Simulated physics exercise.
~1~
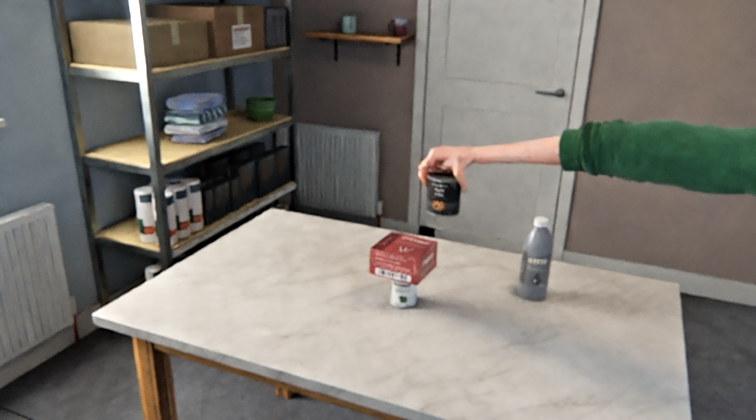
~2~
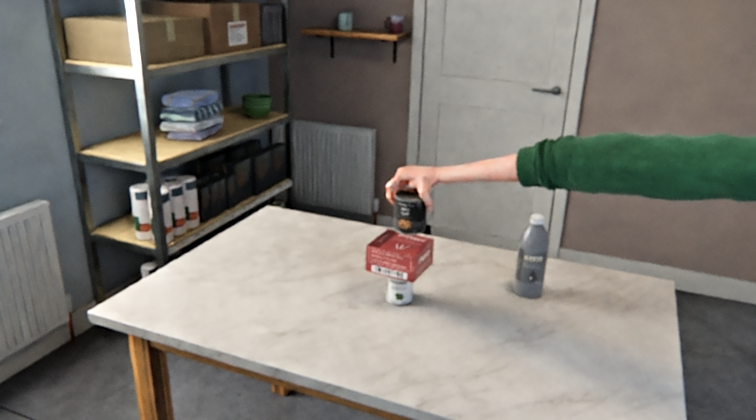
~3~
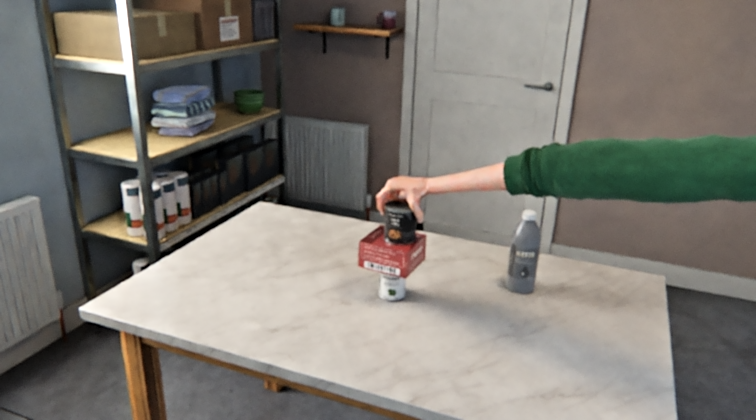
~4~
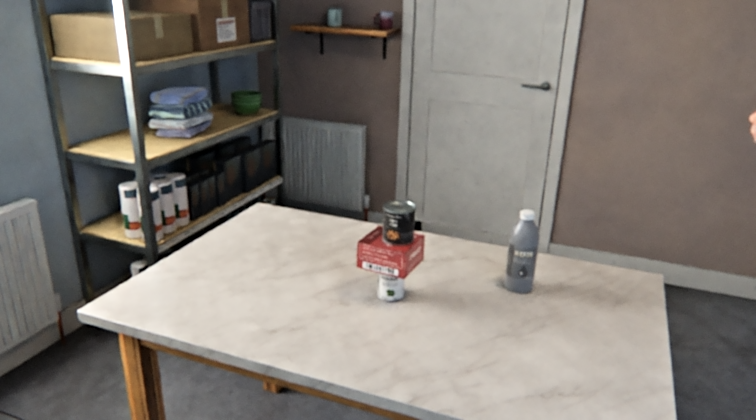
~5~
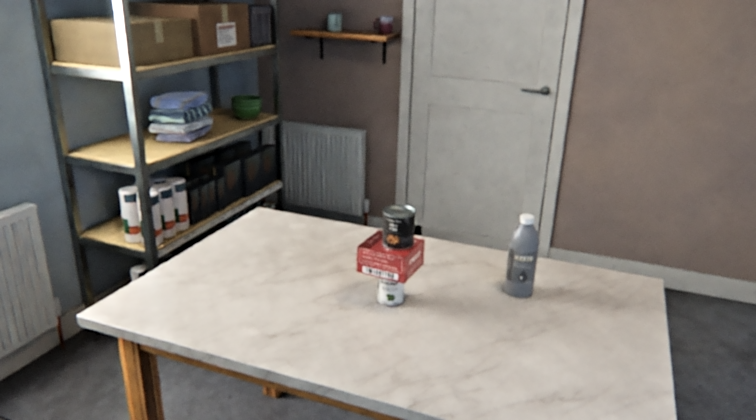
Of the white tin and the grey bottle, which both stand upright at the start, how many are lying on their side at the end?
None of them are. The white tin is still upright beneath the red box, and the grey bottle is still standing on the right.
